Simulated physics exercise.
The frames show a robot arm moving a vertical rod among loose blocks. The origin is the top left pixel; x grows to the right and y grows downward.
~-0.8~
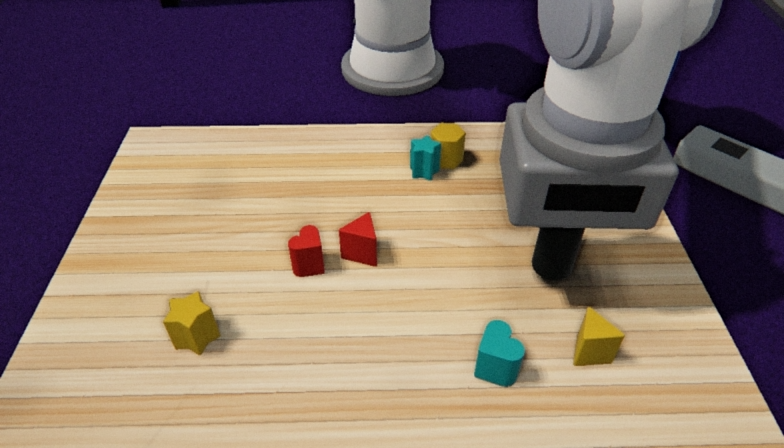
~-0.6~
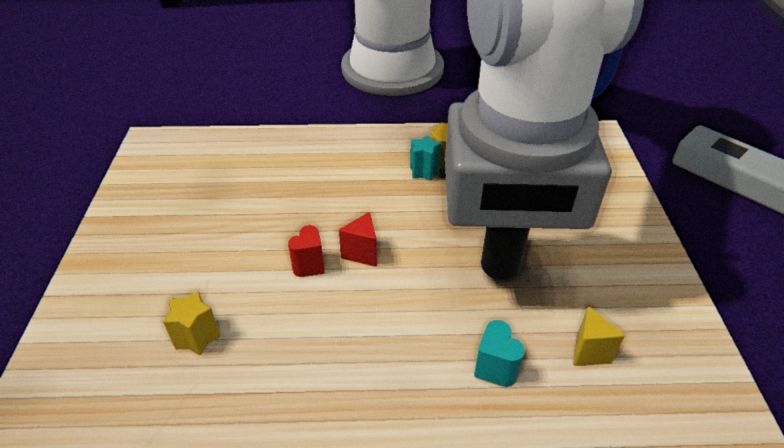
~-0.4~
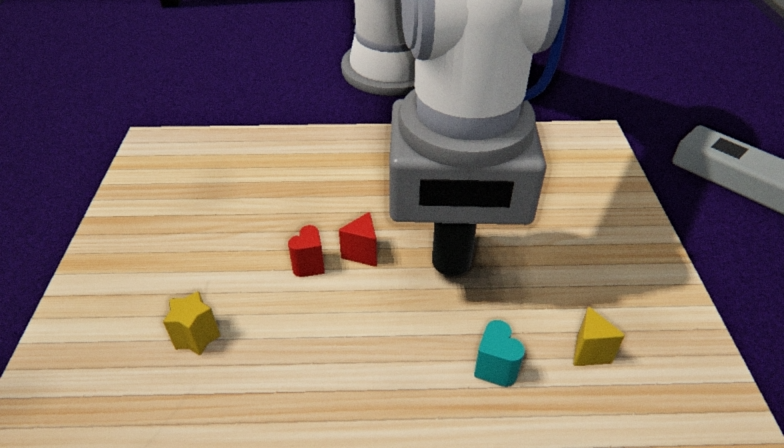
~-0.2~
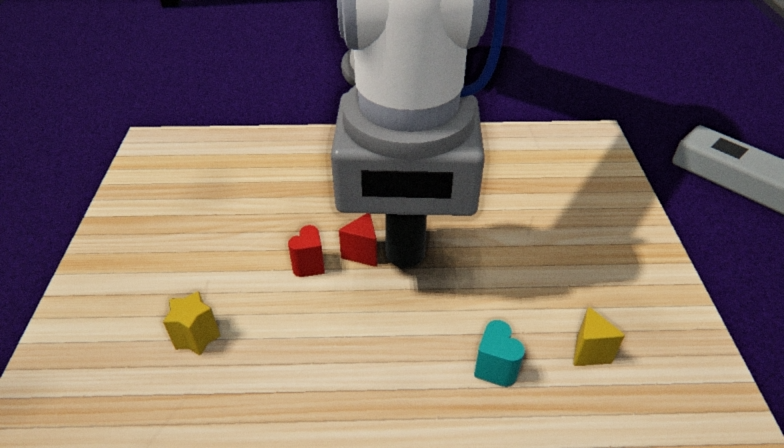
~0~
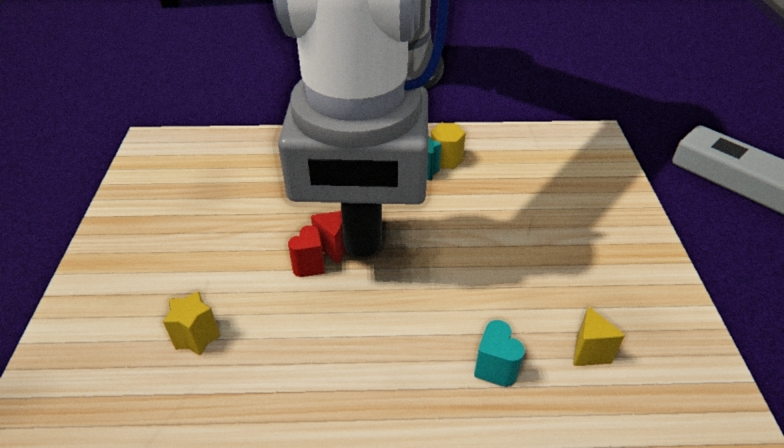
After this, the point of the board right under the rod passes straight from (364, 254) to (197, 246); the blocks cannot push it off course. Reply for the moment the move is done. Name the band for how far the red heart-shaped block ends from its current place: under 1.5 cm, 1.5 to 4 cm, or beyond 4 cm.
Ends 1.5 to 4 cm away.
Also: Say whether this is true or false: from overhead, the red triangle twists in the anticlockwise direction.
That claim is false.
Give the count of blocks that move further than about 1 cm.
Count: 2.
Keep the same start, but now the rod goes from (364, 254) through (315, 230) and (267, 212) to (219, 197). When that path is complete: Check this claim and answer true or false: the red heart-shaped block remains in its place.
It is true.
On the path given first. One third of the way, rod at (306, 242); red heart-shaped block at (283, 243), turned 45° anticlockwise; red triangle at (280, 209), turned 25° clockwise.
Two thirds of the way, rod at (248, 239); red heart-shaped block at (275, 245), turned 70° anticlockwise; red triangle at (251, 198), turned 65° clockwise.
At the end, rod at (194, 237); red heart-shaped block at (275, 245), turned 70° anticlockwise; red triangle at (249, 198), turned 70° clockwise.
